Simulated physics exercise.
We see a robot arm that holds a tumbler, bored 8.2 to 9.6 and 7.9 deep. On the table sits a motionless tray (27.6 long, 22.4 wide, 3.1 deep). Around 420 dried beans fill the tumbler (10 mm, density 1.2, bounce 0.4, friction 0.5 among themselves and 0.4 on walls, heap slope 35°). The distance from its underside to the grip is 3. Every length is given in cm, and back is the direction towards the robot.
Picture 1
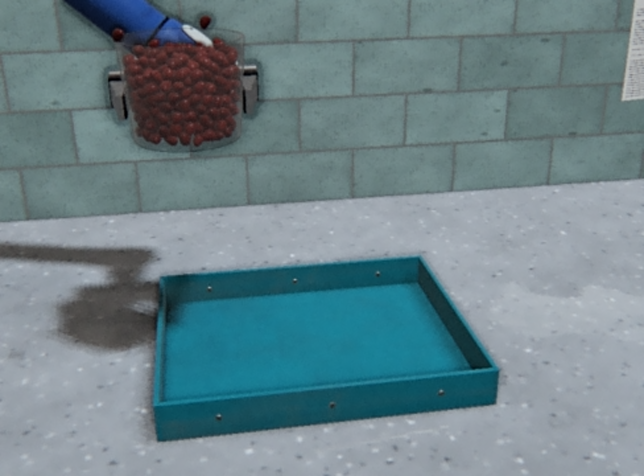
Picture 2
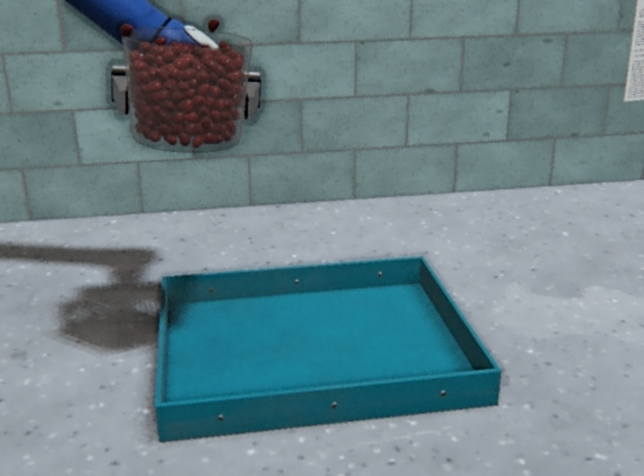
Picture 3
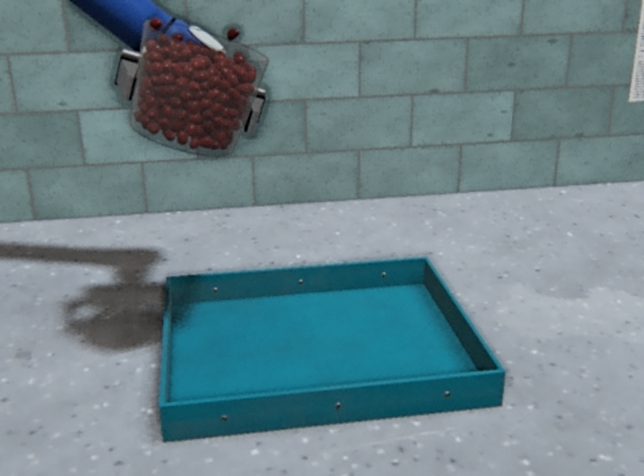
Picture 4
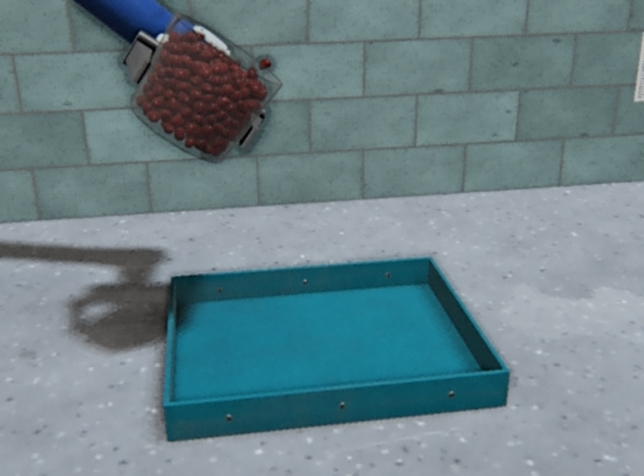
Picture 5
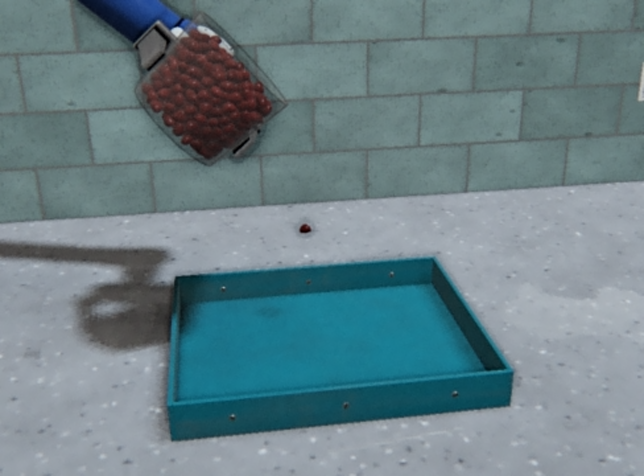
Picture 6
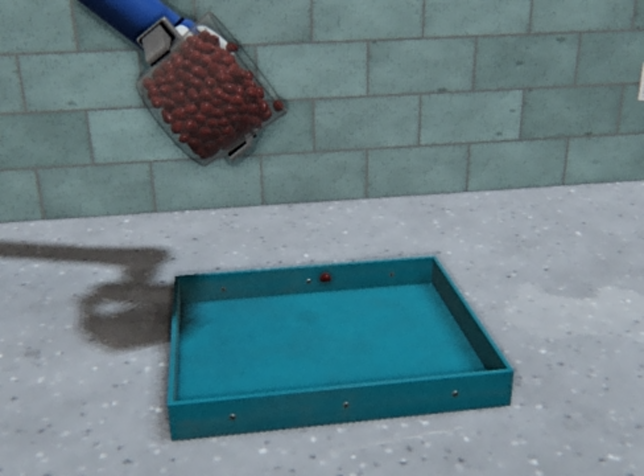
A blue robot arm tilts a clear tumbler packed with reddish-brown beans steadily forward above a motionless teal tray, shifting it slightly right, and a single bean drops from the rim into the tray while the rest stay inside.
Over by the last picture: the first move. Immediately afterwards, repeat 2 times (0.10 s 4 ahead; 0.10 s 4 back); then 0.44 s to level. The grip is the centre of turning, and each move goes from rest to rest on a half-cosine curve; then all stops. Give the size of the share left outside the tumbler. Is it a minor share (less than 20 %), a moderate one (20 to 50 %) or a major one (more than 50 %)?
A moderate share.
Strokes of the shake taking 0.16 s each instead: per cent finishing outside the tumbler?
In that case it would be near 10 percent.
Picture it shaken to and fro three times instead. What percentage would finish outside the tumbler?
That would give close to 45 percent.
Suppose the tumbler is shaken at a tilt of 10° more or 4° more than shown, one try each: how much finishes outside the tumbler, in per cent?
55 and 45 %.
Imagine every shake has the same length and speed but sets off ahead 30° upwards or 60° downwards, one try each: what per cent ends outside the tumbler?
You'd get about 55 per cent with the first setting and about 10 per cent with the second.
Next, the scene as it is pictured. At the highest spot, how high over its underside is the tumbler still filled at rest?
Roughly 8.0 centimetres.
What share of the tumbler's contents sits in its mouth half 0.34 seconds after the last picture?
Around 60 per cent of it.
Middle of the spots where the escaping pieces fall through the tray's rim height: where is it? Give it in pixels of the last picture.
Roughly at (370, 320).
Then, 0.34 s on, tilted 54° forward, highest piece 28 above the table; 326 in the tumbler, 54 in the tray, 44 in flight or on a rim.
Then, 0.67 s on, tilted 17° forward, highest piece 28 above the table; 270 in the tumbler, 148 in the tray, 6 on the table or floor.
Then, 1.04 s on, level, highest piece 29 above the table; 270 in the tumbler, 148 in the tray, 6 on the table or floor.
Then, 2.09 s on, level, highest piece 29 above the table; 270 in the tumbler, 148 in the tray, 6 on the table or floor.
In the end, 270 in the tumbler, 148 in the tray, 6 on the table or floor. That is 36 % outside the tumbler.
